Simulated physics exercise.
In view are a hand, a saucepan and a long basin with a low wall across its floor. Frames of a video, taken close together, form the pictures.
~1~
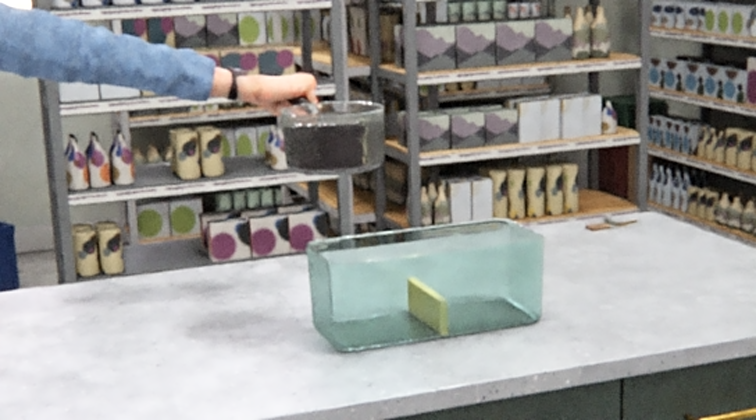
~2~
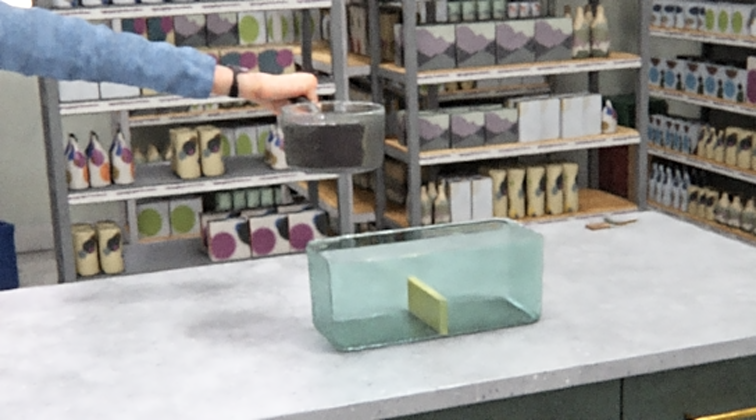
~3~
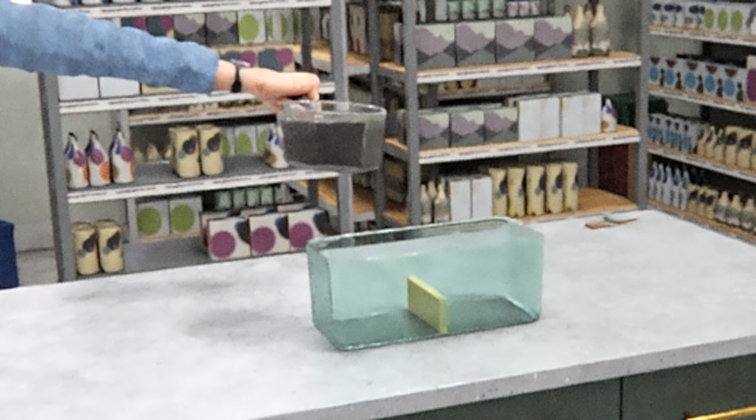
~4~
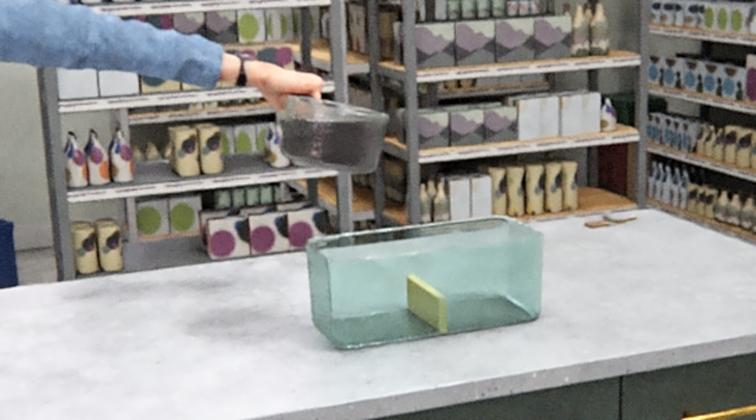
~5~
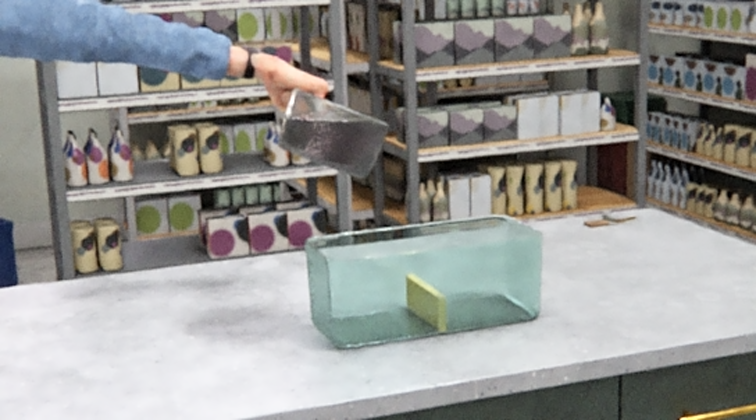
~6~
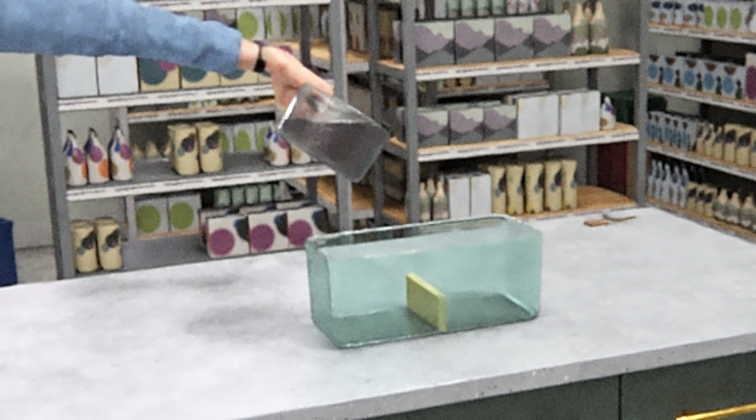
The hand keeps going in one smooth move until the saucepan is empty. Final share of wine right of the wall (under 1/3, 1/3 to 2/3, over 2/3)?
1/3 to 2/3.
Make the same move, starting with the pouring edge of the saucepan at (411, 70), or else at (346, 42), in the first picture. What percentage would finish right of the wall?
Roughly 80 per cent, and 15 per cent.
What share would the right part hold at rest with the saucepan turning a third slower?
About 60 per cent.
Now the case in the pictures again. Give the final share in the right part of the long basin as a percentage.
Roughly 45 %.
A moment on, the saucepan is tipped right over and 27 per cent is still to pour, 4 is left of the wall and 19 right of it.
Next, the saucepan is tipped right over and 6 per cent is still to pour, 38 is left of the wall and 49 right of it.
Then the saucepan is tipped right over and 1 per cent is still to pour, 47 is left of the wall and 44 right of it.
Later the saucepan is tipped right over and 0 per cent is still to pour, 53 is left of the wall and 45 right of it.
At rest 53 per cent lies left of the wall, 45 right of it and 2 outside.
